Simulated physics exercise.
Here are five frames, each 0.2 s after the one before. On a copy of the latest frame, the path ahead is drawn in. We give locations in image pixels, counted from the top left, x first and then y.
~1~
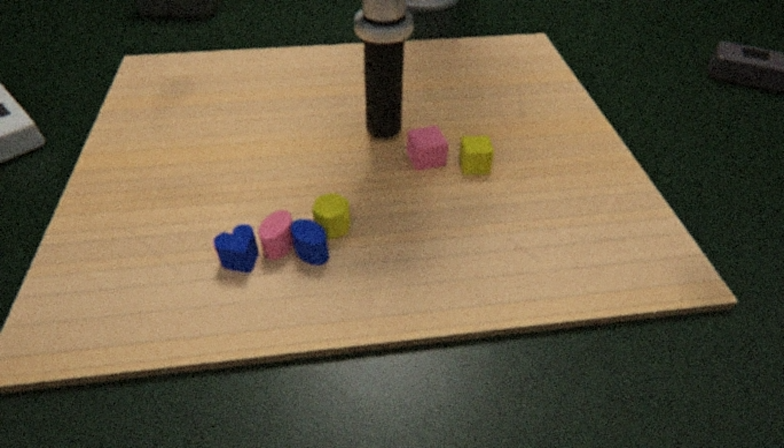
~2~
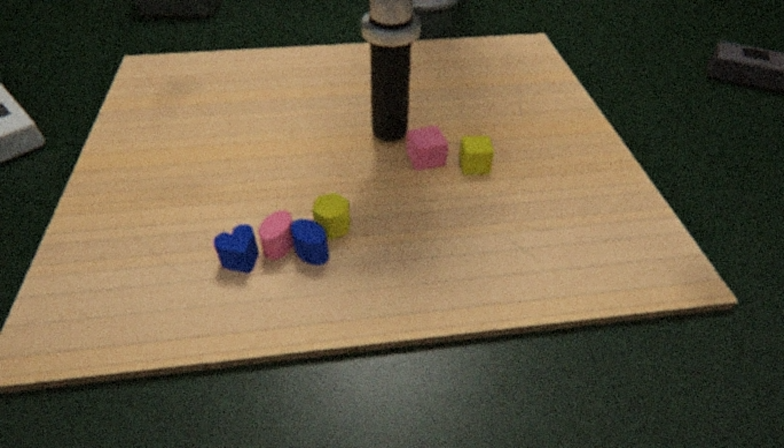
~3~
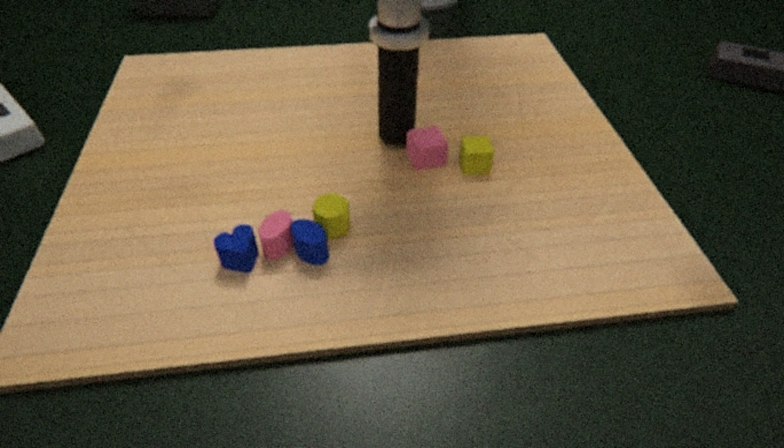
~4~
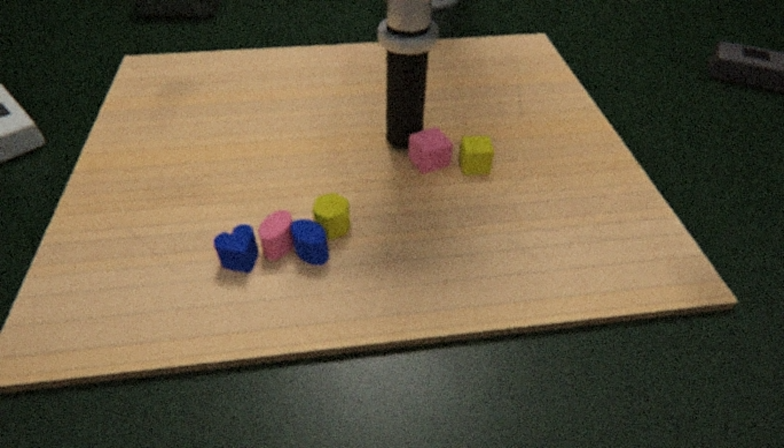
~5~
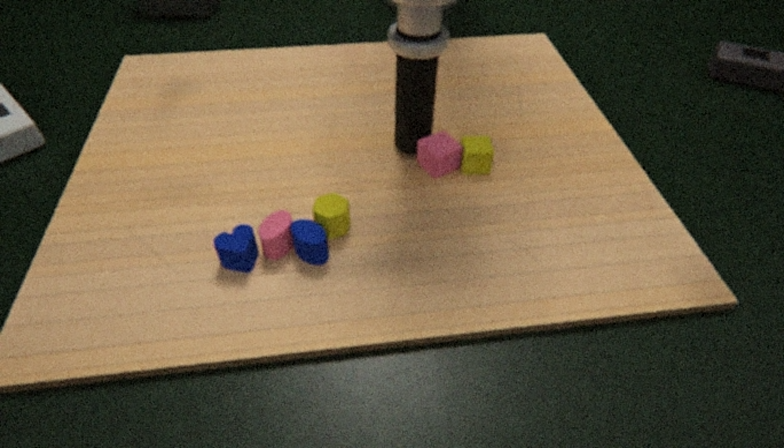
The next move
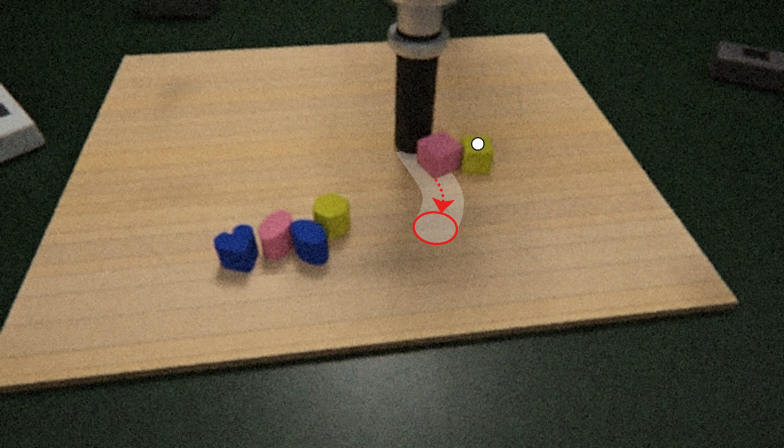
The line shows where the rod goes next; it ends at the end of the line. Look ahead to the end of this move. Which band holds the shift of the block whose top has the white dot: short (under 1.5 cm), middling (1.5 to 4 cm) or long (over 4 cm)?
If I had to pick, the block whose top has the white dot travels less than 1.5 cm here.
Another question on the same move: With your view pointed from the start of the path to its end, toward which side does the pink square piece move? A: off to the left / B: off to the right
My answer is option A.
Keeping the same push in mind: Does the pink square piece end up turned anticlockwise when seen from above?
I'd say yes.
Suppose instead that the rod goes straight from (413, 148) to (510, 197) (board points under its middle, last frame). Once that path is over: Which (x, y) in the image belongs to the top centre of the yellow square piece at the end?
I predict (525, 152).
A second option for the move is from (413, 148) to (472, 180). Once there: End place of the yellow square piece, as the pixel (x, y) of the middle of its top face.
Most likely (511, 149).
Drawn move, from (413, 148) via (430, 171) and (443, 198), ending at (435, 228); the dot is on the yellow square piece.
On the path given first. One third of the way, rod (430, 166); pink square piece (465, 163), turned 30° anticlockwise; yellow square piece (485, 145), turned 30° anticlockwise.
Two thirds of the way, rod (444, 192); pink square piece (485, 175), turned 60° anticlockwise; yellow square piece (485, 145), turned 30° anticlockwise.
At the end, rod (436, 222); pink square piece (485, 175), turned 60° anticlockwise; yellow square piece (485, 145), turned 30° anticlockwise.
